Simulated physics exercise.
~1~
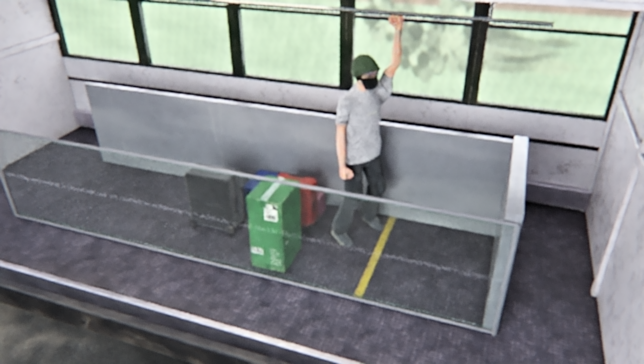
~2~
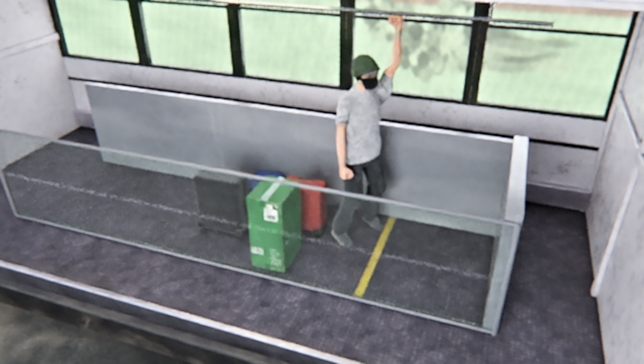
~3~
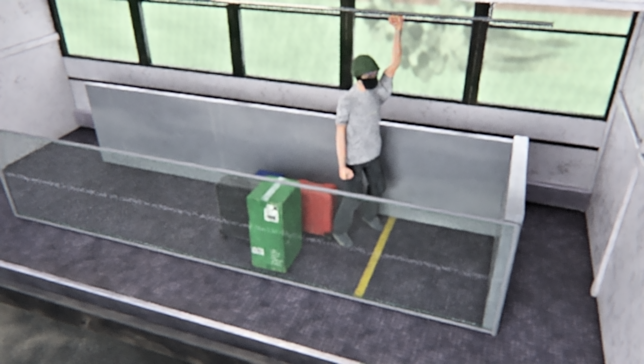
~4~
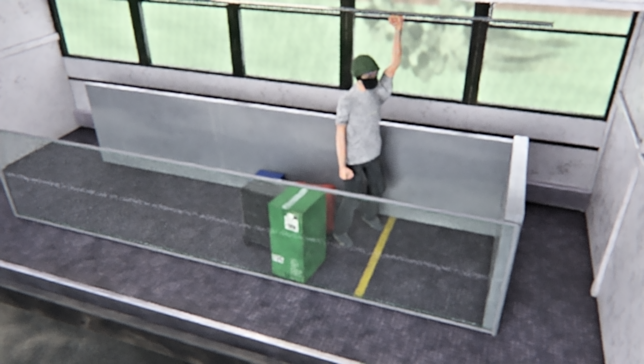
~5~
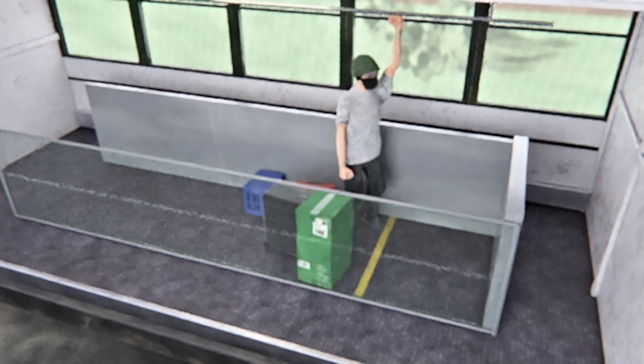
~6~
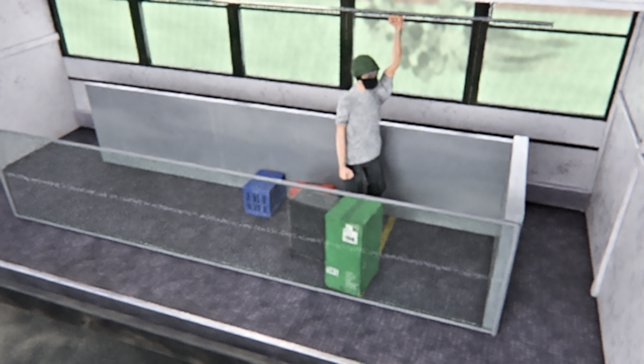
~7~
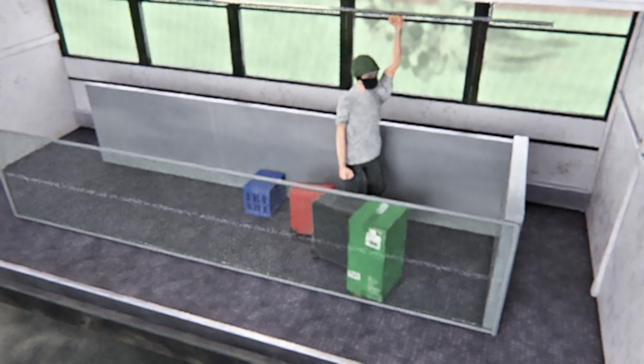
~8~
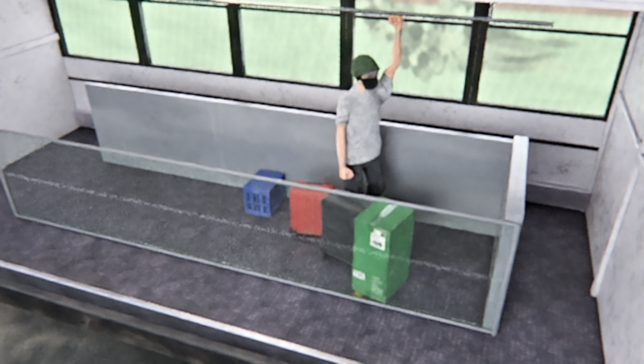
In a shuttle's standing bay, a passenger held the rail while a black case rolled right behind a tall green bag, which then slid right too and ended upright past the yellow line, the red case and blue crate staying short of it.
